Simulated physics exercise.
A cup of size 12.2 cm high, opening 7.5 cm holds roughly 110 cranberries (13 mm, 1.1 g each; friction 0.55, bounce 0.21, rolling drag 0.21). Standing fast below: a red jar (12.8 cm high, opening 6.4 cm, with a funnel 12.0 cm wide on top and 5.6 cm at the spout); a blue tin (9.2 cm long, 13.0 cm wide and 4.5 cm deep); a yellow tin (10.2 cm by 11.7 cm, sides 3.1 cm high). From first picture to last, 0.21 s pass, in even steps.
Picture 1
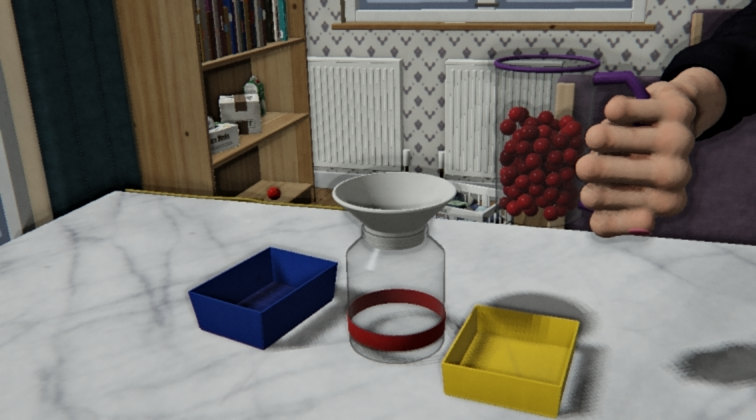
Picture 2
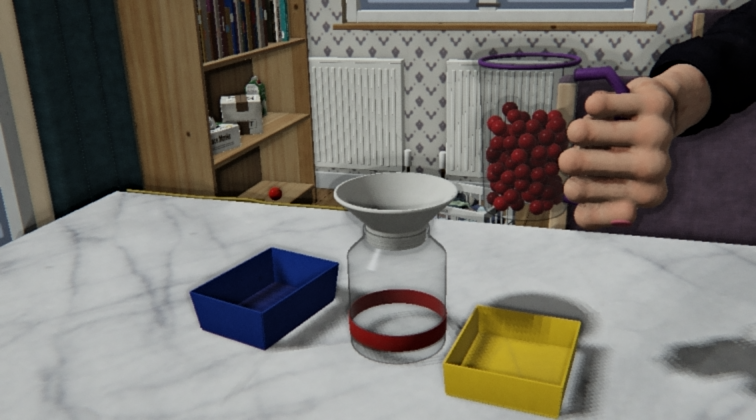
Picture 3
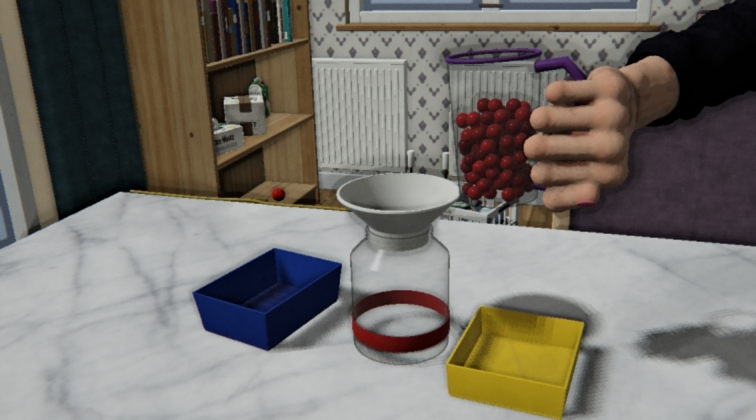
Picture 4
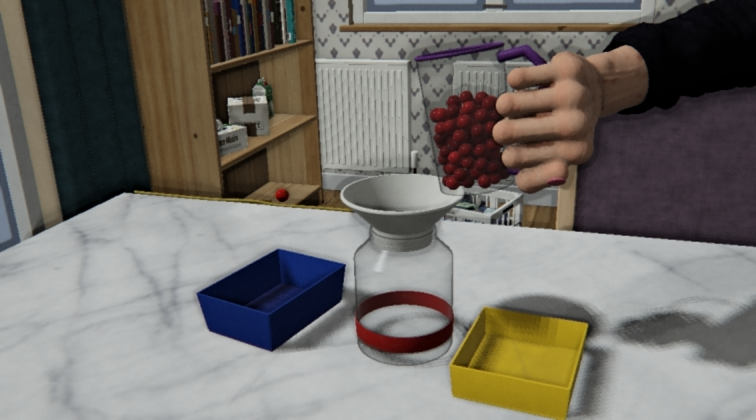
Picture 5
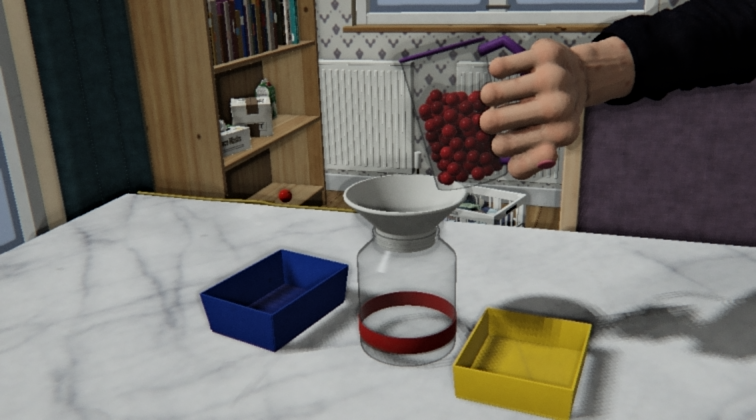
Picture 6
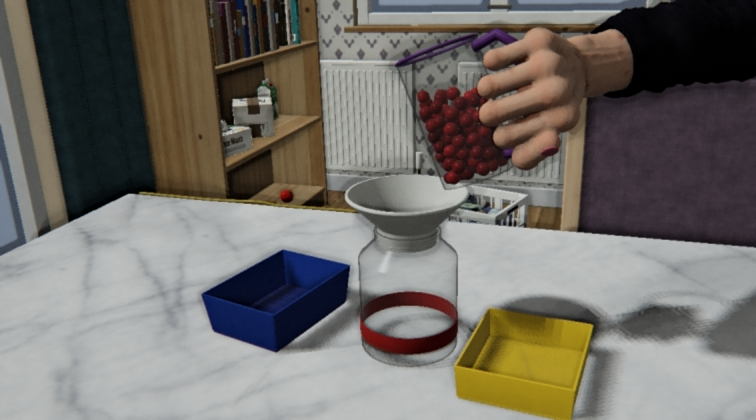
A clear cup of cranberries, gripped by a hand at the right, moves left above a marble table toward a red-banded jar topped with a funnel, between a blue tin and a yellow tin. As it travels, it begins leaning left, then tilts further beside the funnel, the cranberries still inside.
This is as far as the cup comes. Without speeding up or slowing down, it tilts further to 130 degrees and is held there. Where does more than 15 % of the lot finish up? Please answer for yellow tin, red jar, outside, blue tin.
Yellow tin: Not more; red jar: More; outside: Not more; blue tin: Not more.
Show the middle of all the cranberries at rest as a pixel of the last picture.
Somewhere near pixel (414, 326) of the final view.
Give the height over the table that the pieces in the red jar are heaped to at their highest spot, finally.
5.0 cm.
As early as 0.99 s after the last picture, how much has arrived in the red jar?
Roughly 35 per cent by that time.
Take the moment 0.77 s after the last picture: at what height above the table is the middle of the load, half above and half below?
Roughly 24 cm.
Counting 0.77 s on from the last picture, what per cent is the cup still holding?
Remaining share: Approx. 85 %.
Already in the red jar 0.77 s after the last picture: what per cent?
0 per cent.
Then, 0.29 s after the last picture, tilt 63 degrees; cup 100 %; middle of all pieces near (463, 121).
Then, 0.54 s after the last picture, tilt 98 degrees; cup 100 %; middle of all pieces near (455, 112).
Then, 0.77 s after the last picture, tilt 127 degrees; cup 85 %, funnel 15 %; middle of all pieces near (429, 138).
Then, 0.99 s after the last picture, tilt 130 degrees; cup 20 %, funnel 45 %, red jar 35 %; middle of all pieces near (404, 225).
In the end, outside 0 %, blue tin 0 %, cup 0 %, funnel 0 %, yellow tin 0 %, red jar 100 %.
